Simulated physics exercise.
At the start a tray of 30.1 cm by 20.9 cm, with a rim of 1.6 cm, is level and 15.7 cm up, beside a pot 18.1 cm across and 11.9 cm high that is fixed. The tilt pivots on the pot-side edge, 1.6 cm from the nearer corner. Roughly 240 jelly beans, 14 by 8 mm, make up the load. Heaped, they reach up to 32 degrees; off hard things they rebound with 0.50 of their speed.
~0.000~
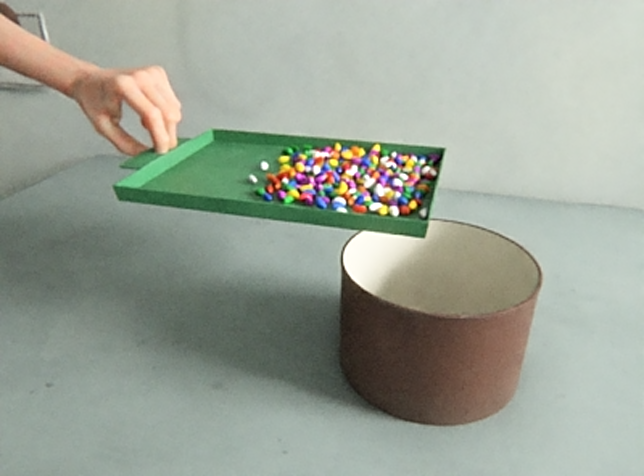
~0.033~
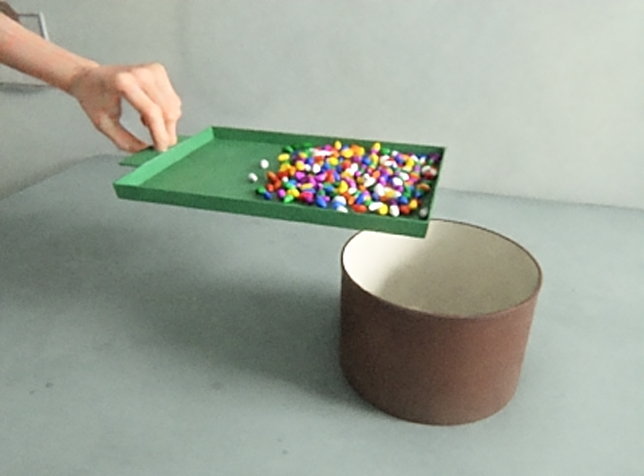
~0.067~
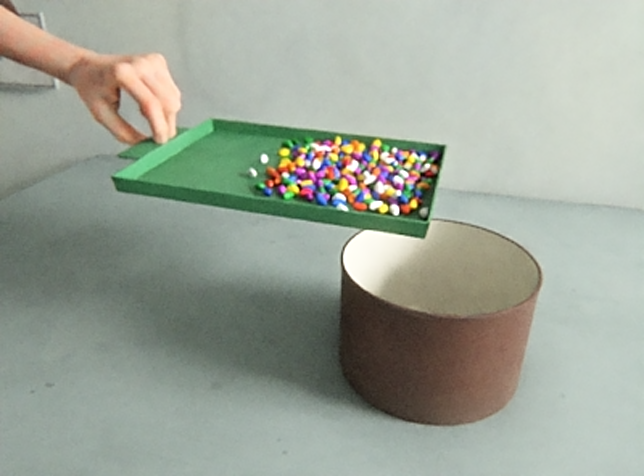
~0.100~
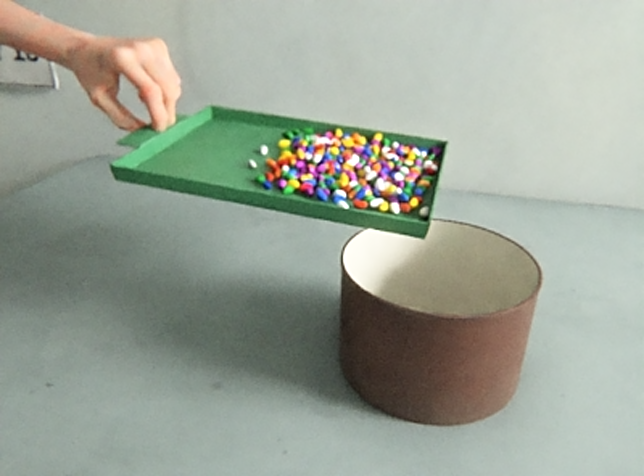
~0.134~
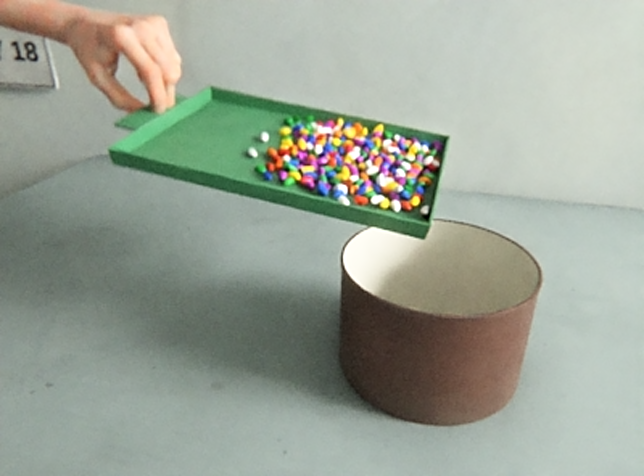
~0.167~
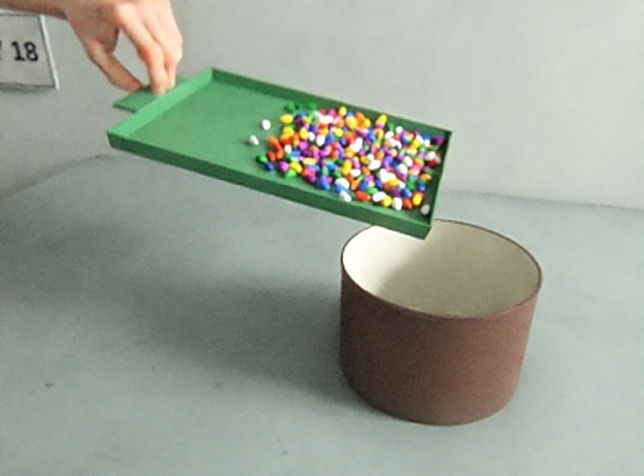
A hand raising the left end of a green tray of colourful jelly beans, tilting it down rightward above a brown pot.
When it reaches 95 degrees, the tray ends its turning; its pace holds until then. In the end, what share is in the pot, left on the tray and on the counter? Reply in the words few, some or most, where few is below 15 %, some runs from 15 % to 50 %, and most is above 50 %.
Shares - pot: Most; tray: Few; counter: Few.
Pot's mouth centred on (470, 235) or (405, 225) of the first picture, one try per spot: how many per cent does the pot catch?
I'd say close to 35 percent for the first spot and 0 percent for the second.
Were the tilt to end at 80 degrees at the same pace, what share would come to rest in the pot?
In that case it comes to about 95 in a hundred.
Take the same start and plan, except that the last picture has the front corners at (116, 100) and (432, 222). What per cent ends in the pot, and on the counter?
Pot 50 % / counter 50 %.
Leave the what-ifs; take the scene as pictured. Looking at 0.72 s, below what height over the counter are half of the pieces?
Around 20 cm up.
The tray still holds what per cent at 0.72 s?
It works out to near 90 per cent of the load.
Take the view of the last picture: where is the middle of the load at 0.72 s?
Near pixel (461, 172).
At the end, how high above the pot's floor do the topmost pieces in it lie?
I'd say near 2.5 centimetres.
Then, at 0.50 s, tilt 53 degrees; the tray holds 100 %, the pot 0 %.
Then, at 0.72 s, tilt 80 degrees; the tray holds 90 %, the pot 5 %.
After 1.06 s, tilt 95 degrees; the tray holds 5 %, the pot 90 %.
By 2.1 s all is still; pot 90 %, tray 0 %, counter 5 %.
